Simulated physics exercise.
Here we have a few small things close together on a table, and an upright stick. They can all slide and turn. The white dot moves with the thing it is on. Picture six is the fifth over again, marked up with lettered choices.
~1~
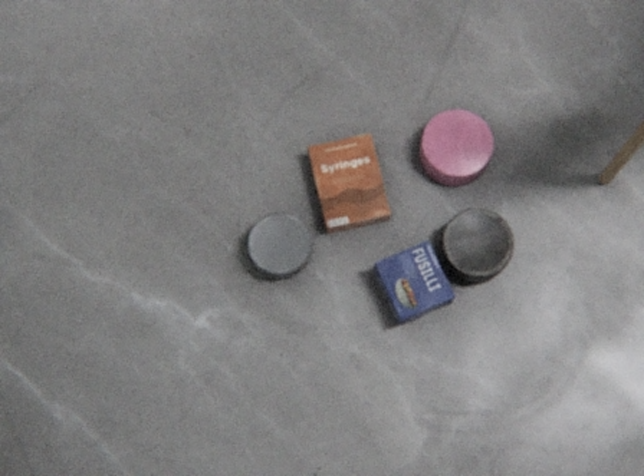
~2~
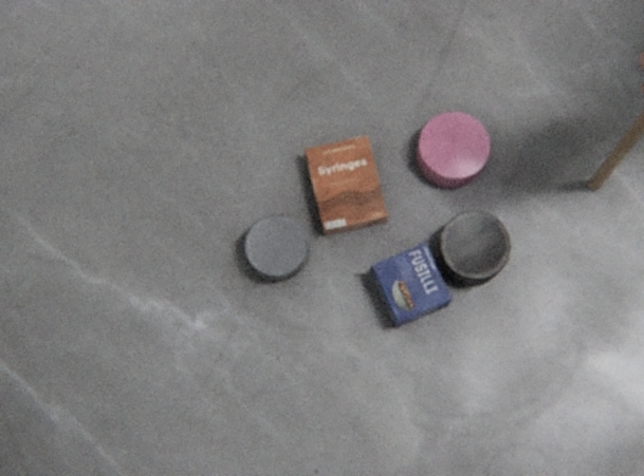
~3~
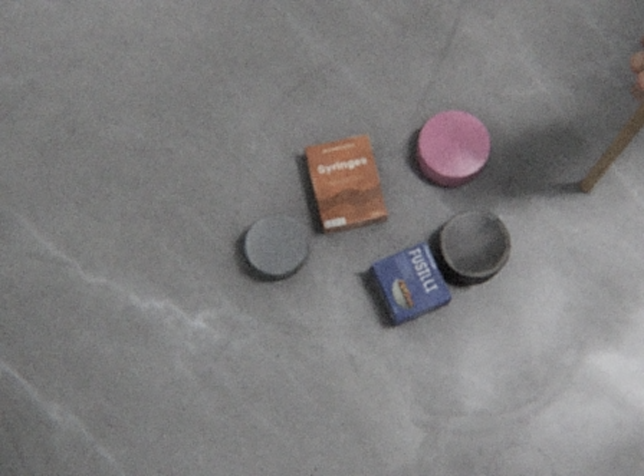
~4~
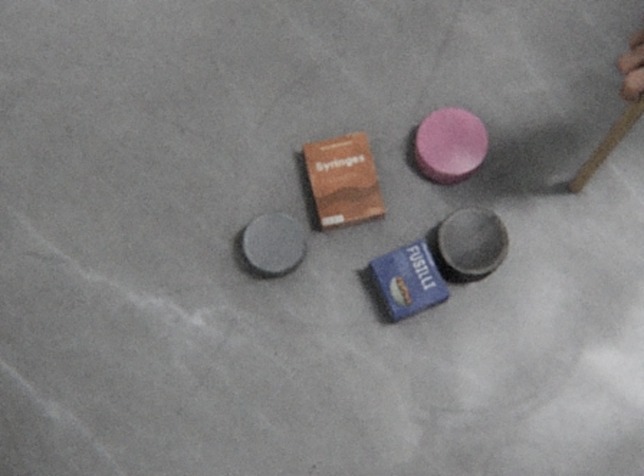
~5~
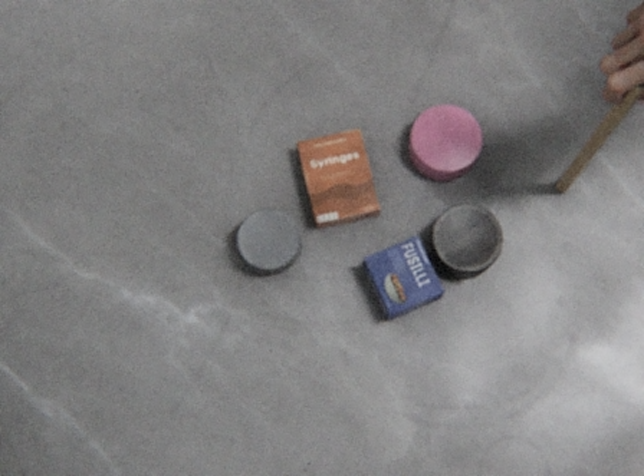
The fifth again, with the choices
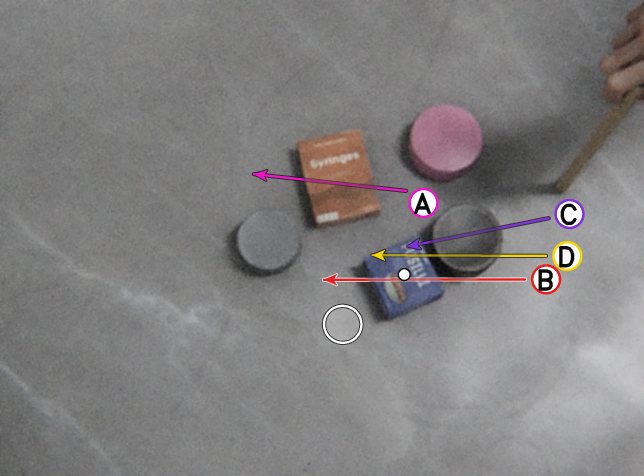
At the start, a grey jar, an orange box, a pink tin, a black tub and a blue packet sit close together on a grey surface, with a stick at the right. The stick shifts gradually leftward and a hand holding it comes into view, while the group barely changes.
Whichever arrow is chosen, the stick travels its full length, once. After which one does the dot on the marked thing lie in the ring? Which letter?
The dot ends in the ring with C.
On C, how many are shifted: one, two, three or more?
It moves two.
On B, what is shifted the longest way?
It is the blue packet.
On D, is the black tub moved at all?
On that stroke, yes.
On the marked copy, A from (406, 191) to (254, 174); B from (525, 279) to (324, 280); C from (549, 218) to (407, 247); D from (546, 256) to (372, 255); the ring at (342, 325); the white dot at (405, 275).
With C. Early on, foot of the stick (497, 229); blue packet (403, 279).
Further on, foot of the stick (446, 240); blue packet (367, 301); black tub (415, 258).
At the end, foot of the stick (407, 247); blue packet (342, 324); black tub (381, 271); the dot on the blue packet is in the ring.
As for the rest, A leaves the dotted thing at (403, 279); B leaves the dotted thing at (295, 298); D leaves the dotted thing at (371, 288).
